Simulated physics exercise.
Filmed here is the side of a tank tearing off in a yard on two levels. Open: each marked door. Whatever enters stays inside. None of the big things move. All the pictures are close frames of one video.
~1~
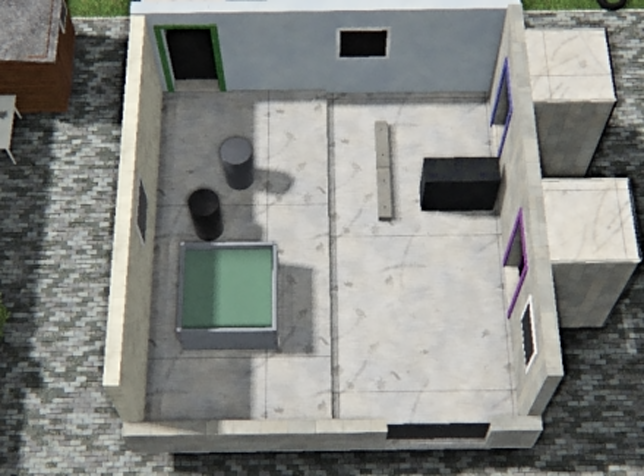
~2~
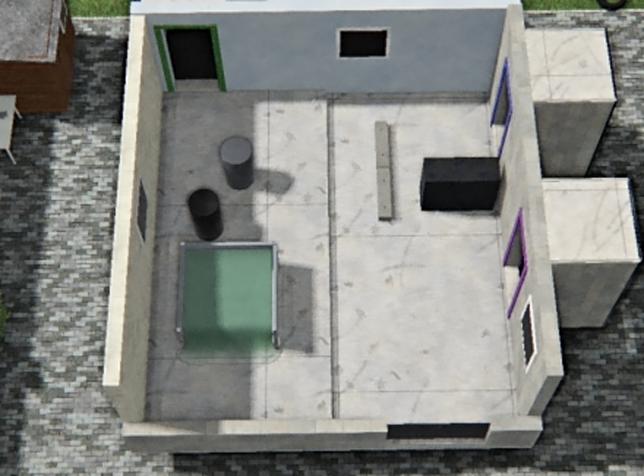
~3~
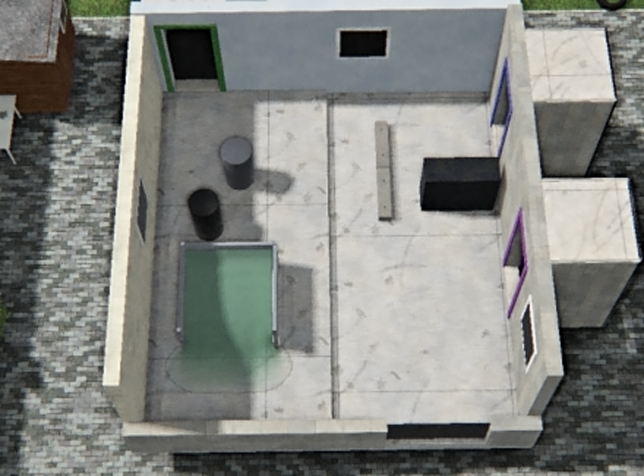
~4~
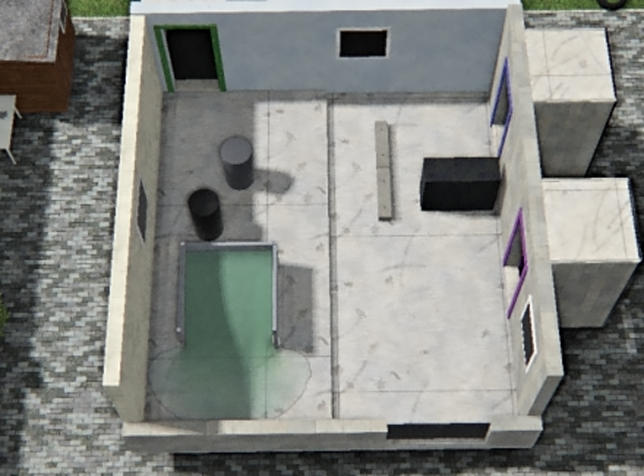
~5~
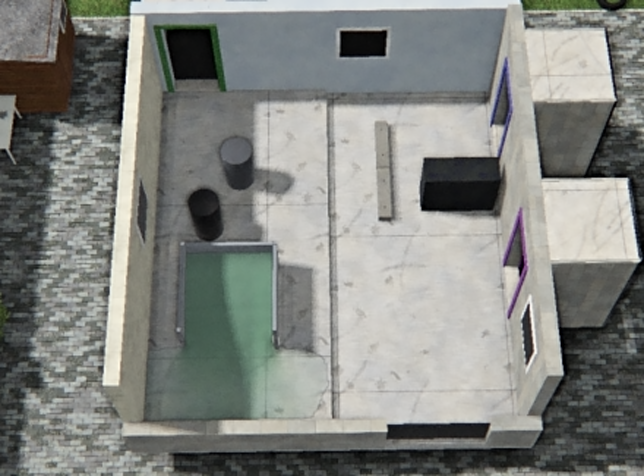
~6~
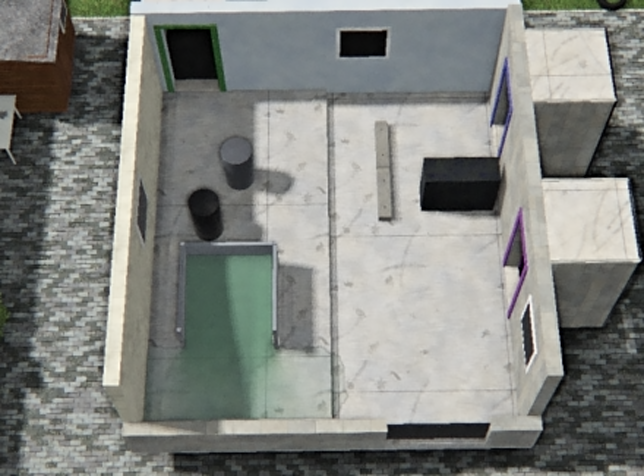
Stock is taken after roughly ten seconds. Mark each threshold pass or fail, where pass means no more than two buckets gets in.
Blue door - pass; purple door - fail; green door - fail.
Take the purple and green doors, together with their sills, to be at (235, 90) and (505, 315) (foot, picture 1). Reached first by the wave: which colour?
Answer: The green one.
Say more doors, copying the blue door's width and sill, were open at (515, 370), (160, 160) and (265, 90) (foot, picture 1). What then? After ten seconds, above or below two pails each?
Above, below, below.
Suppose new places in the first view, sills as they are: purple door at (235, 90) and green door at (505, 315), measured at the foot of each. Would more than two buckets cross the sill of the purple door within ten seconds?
My reading: Purple door goes over.
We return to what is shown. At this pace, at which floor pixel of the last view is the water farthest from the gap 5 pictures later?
I'd go with roughly (441, 430).
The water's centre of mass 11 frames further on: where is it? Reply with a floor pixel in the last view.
It's close to (254, 373).
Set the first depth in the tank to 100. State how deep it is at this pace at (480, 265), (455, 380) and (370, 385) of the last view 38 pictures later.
Estimated readings in sequence: 8, 14, 4 percent.
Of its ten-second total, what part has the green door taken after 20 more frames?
It would be roughly 0 percent of the ten-second total.
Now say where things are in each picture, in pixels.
The first frame shows the water tank at (228, 288) is whole and still.
In the second frame, water pours out at (230, 341) and has run to (179, 351).
In the third frame, water pours out at (230, 342) and has run to (172, 370).
In the fourth frame, the front is at (167, 404), out from the gap at (230, 342).
In the fifth frame, water pours out at (230, 342) and has run to a hidden place.
In the sixth frame, the front is at a hidden place, out from the gap at (230, 343).
A moment on, water covers 15 % of the floor; the blue door not reached, the purple door not reached, the green door not reached.
Next, water covers 25 % of the floor; the blue door not reached, the purple door not reached, the green door not reached.
Then, water covers 50 % of the floor; the blue door not reached, the purple door under two buckets in, the green door not reached.
Later, water covers 65 % of the floor; the blue door wet at the sill, nothing in, the purple door over two buckets in, the green door far over two buckets in.
In the end, water covers 80 % of the floor; the blue door wet at the sill, nothing in, the purple door over two buckets in, the green door far over two buckets in.
